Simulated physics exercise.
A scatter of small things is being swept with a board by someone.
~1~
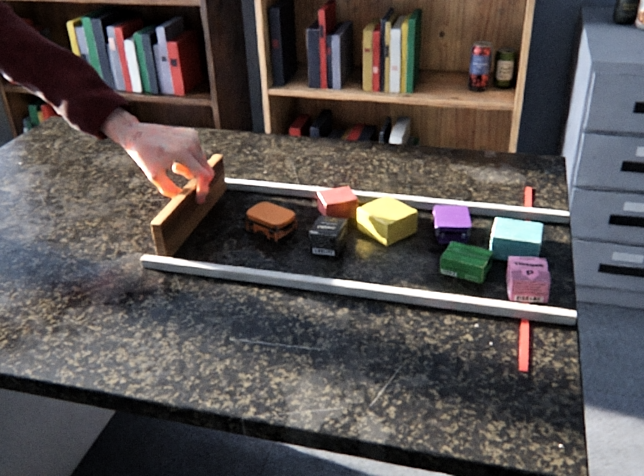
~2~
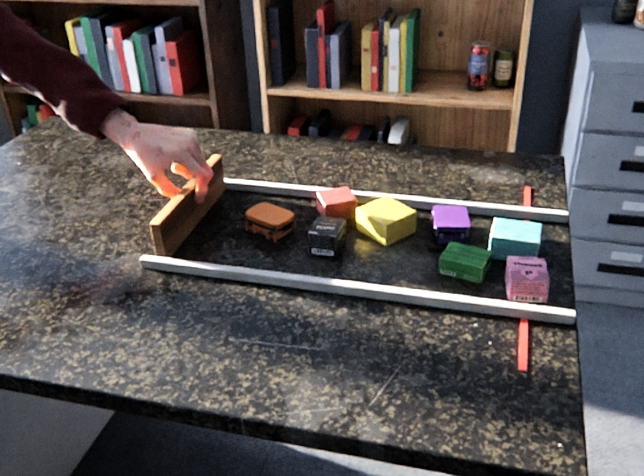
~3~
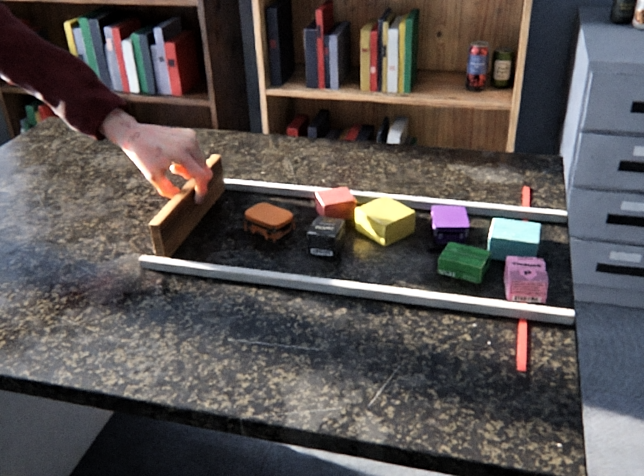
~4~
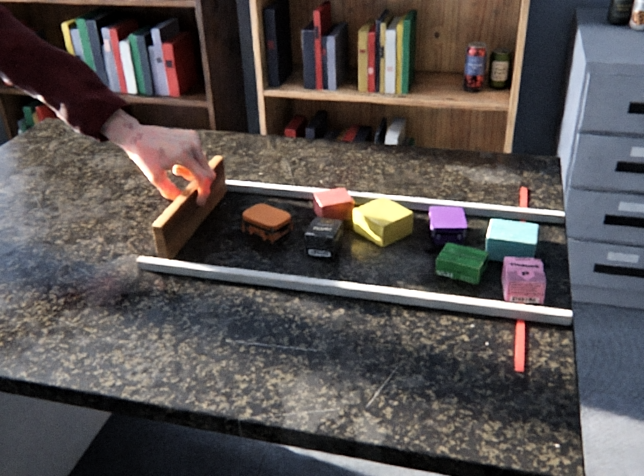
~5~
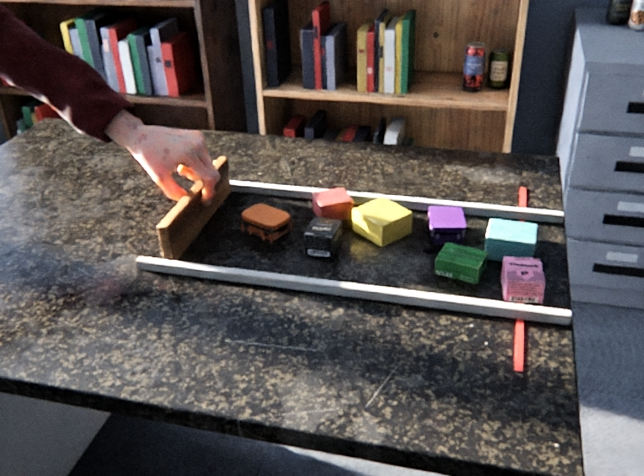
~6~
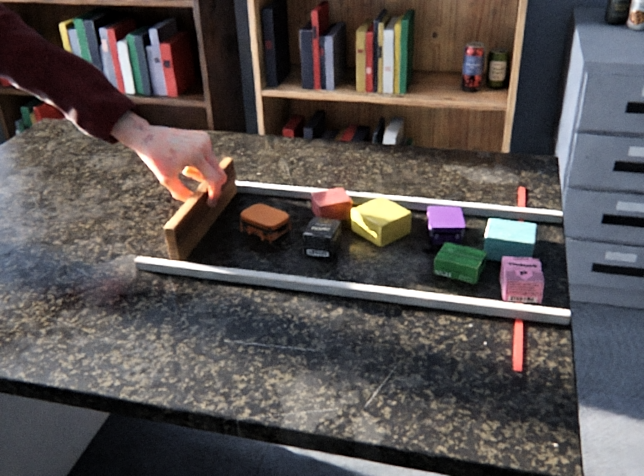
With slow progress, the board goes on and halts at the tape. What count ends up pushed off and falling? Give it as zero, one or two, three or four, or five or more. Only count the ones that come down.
The count that falls is five or more.
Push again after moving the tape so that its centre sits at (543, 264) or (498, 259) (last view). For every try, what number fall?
Respectively 5 and 3.
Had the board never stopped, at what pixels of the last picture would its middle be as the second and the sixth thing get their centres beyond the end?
At (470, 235) for the second, at (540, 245) for the sixth.
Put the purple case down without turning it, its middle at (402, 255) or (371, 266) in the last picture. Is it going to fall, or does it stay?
In order: Slips off; keeps its place.
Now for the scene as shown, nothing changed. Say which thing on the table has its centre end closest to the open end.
Orange case.
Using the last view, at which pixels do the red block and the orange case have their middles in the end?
(540, 230) and (546, 250), roughly.
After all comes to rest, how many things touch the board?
I count 3 of them.
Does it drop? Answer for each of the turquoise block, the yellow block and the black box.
One by one: The turquoise block lands below; the yellow block lands below; the black box remains in place.
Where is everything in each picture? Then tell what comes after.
In the first picture, pink box (528, 279); turquoise block (516, 241); green box (467, 262); board (193, 205); tape (527, 261).
In the second picture, turquoise block (515, 241); red block (337, 205).
In the third picture, green box (464, 262); black box (327, 236).
In the fourth picture, pink box (523, 280); purple case (447, 227).
In the fifth picture, turquoise block (511, 241); orange case (266, 224).
In the sixth picture, pink box (521, 280); turquoise block (510, 241); green box (460, 263); board (204, 208); tape (521, 261).
A little later, none off yet; pink box at rest near (521, 280); turquoise block at rest near (510, 241); green box at rest near (460, 263).
Next, none off yet; pink box at rest near (521, 280); turquoise block shifted a little near (529, 243); green box at rest near (460, 263).
Later still, none off yet; pink box shifted about its own width near (555, 288); turquoise block shifted about its own width near (557, 252); green box shifted about its own width near (518, 267).
When it is over, the number that fall off is five or more; down, yellow block, purple case, green box, turquoise block and pink box.
